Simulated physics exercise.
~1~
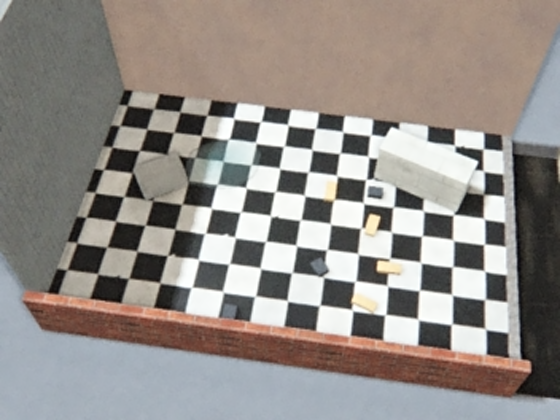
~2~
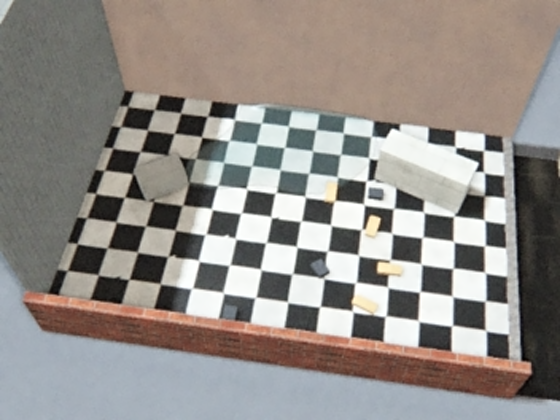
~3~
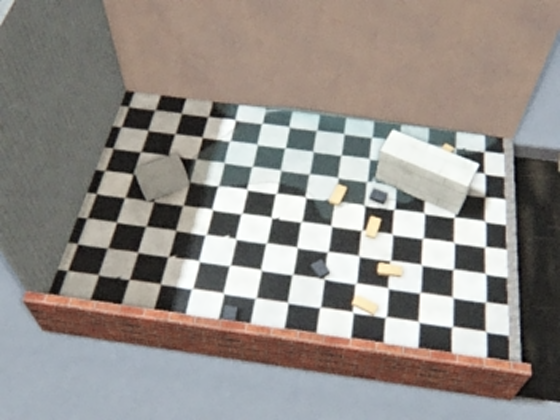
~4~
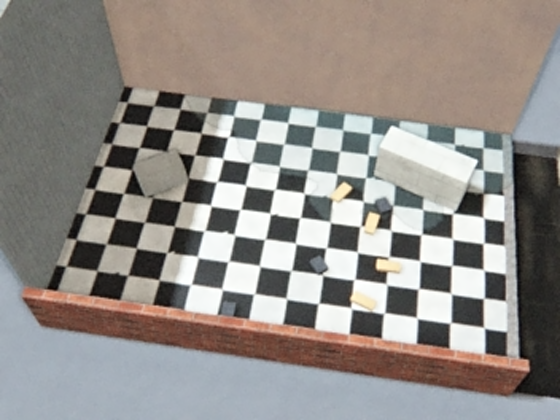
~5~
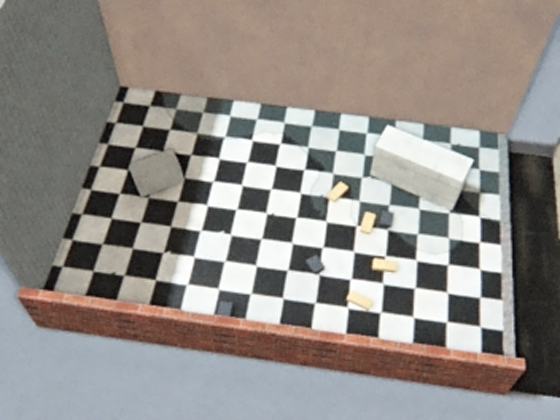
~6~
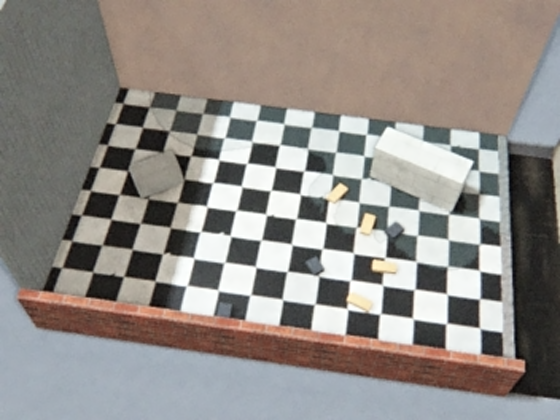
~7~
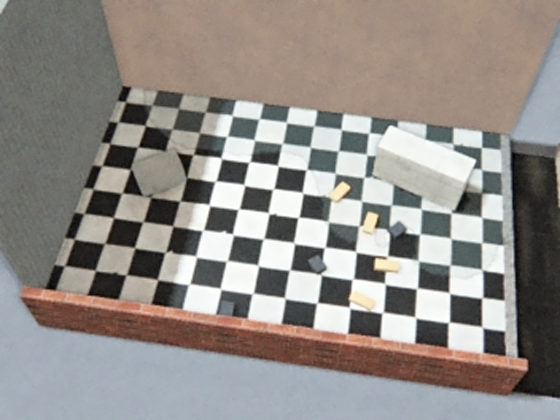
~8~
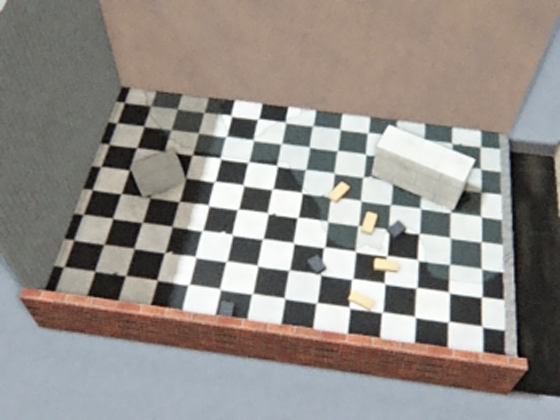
Water spreads rightward across a checkered floor, nudging a few small blocks before they settle.
